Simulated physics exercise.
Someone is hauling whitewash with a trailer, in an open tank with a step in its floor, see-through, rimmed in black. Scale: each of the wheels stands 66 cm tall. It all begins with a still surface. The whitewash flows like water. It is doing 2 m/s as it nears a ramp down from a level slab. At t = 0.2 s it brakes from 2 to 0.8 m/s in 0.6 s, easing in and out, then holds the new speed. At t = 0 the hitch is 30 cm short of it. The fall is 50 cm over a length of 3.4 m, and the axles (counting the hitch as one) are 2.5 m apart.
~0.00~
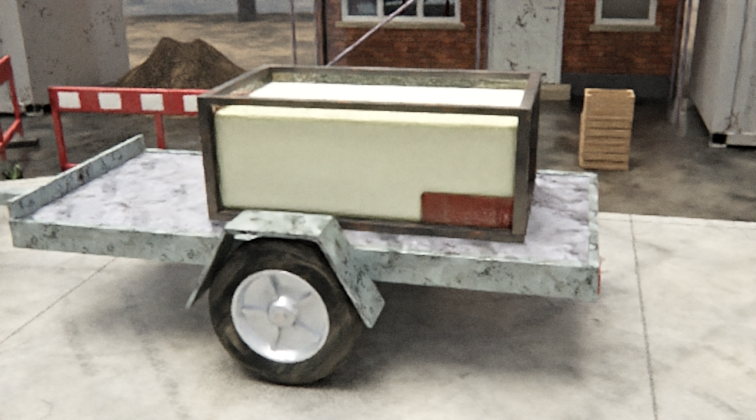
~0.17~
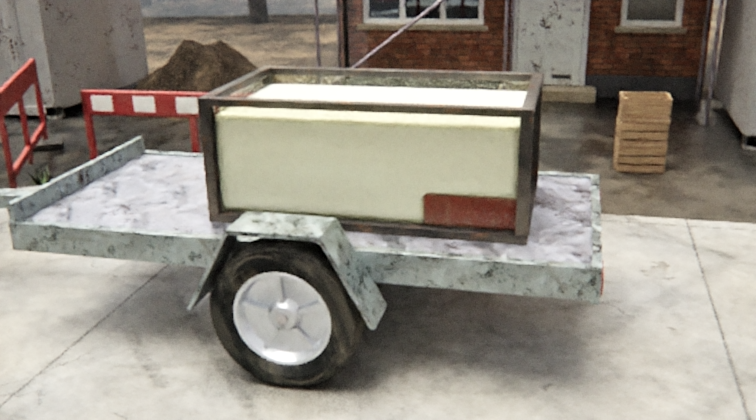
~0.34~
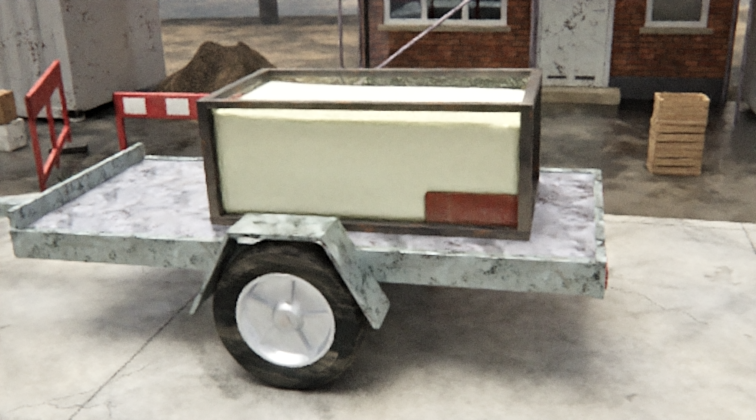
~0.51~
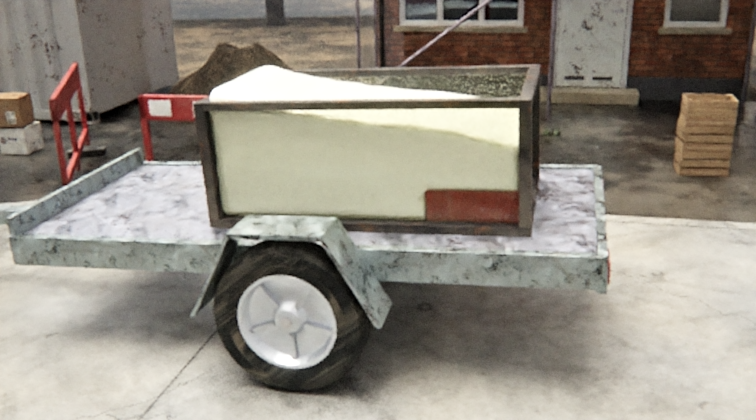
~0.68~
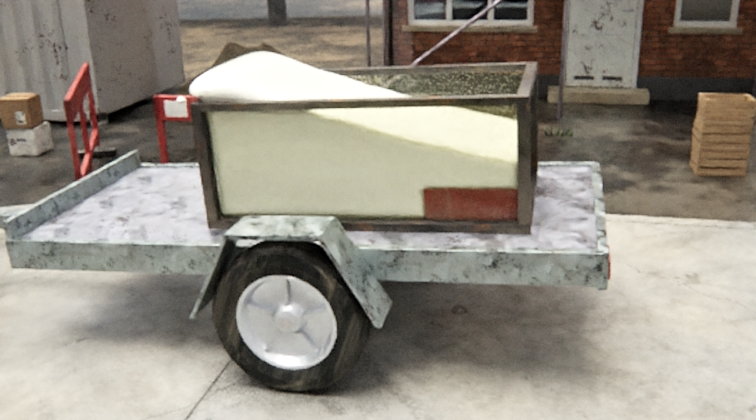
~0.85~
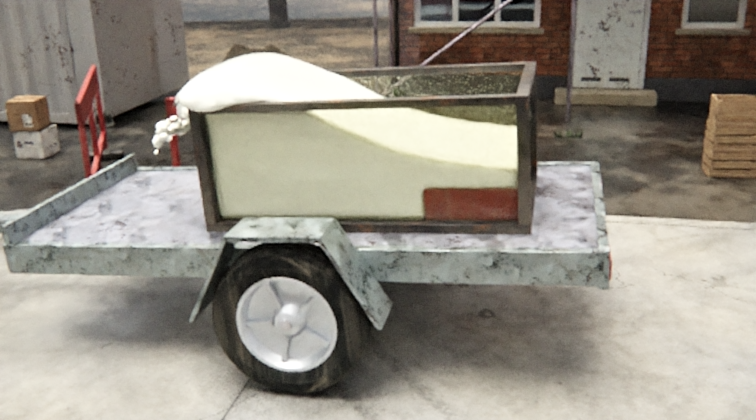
At first, pale whitewash lies almost level in a see-through, dark-rimmed tank on a flatbed trailer, while the background slides to the right. Then the trailer tilts slightly nose down and the liquid heaps up toward the left, sinking at the right, until some slops over the left rim.
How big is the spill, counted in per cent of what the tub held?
About 14 per cent.
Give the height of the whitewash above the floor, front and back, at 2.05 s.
About 42 cm in front and 36 cm behind.
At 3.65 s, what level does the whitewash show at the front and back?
About 48 cm in front and 34 cm behind.
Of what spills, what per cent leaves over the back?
About 0 per cent.
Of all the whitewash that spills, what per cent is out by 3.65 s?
About 90 per cent.
After 2.05 s it stands 36 cm high behind and 42 cm in front; 10 per cent has gone over the front.
After 3.65 s it stands 34 cm high behind and 48 cm in front; 13 per cent has gone over the front.
After 5.55 s it stands 34 cm high behind and 44 cm in front; 14 per cent has gone over the front.
After 7.99 s 14 per cent has gone over the front, 56 of 396 litres.
